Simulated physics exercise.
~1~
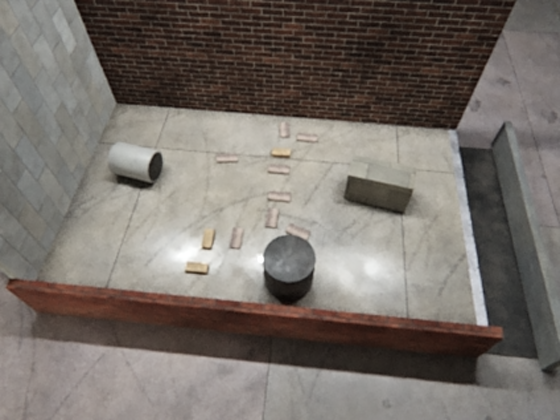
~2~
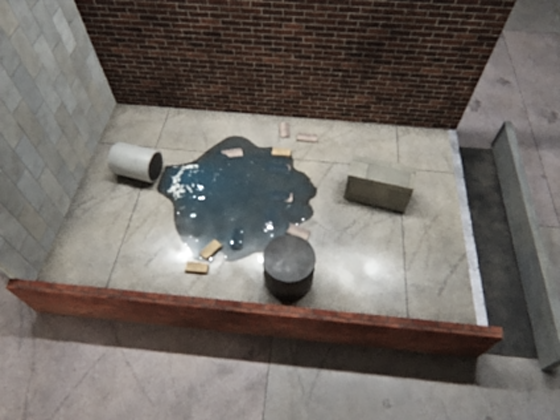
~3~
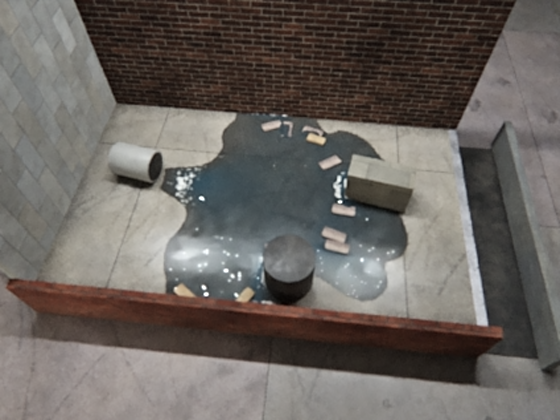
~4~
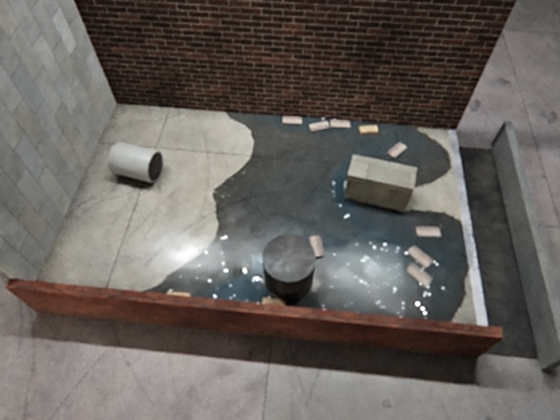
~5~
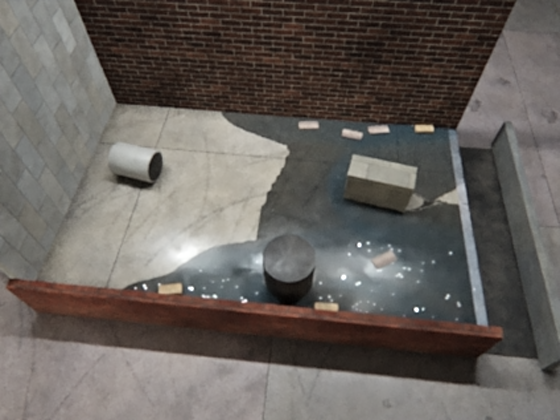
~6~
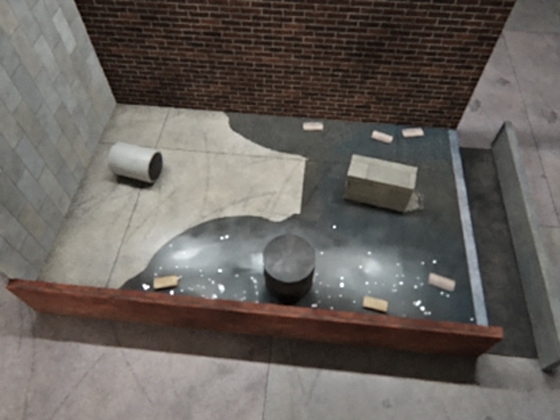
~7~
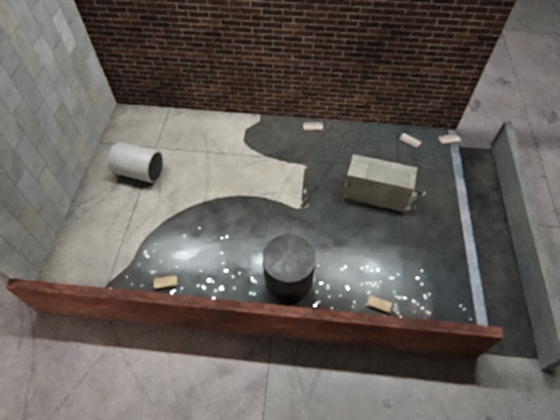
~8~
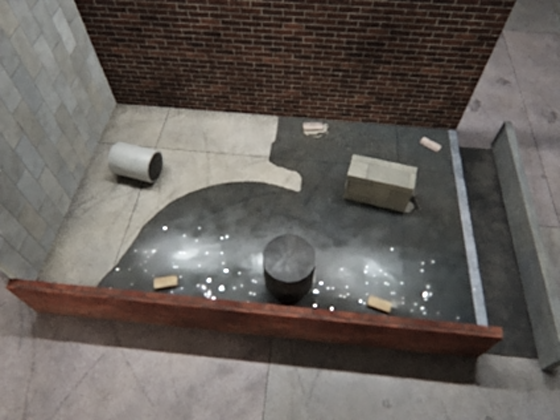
In a small walled room with a brick back wall, dark water appeared in the middle and spread to the right, carrying small blocks along with it, until the wet area covered the right side and front, leaving only a few blocks near the edges.
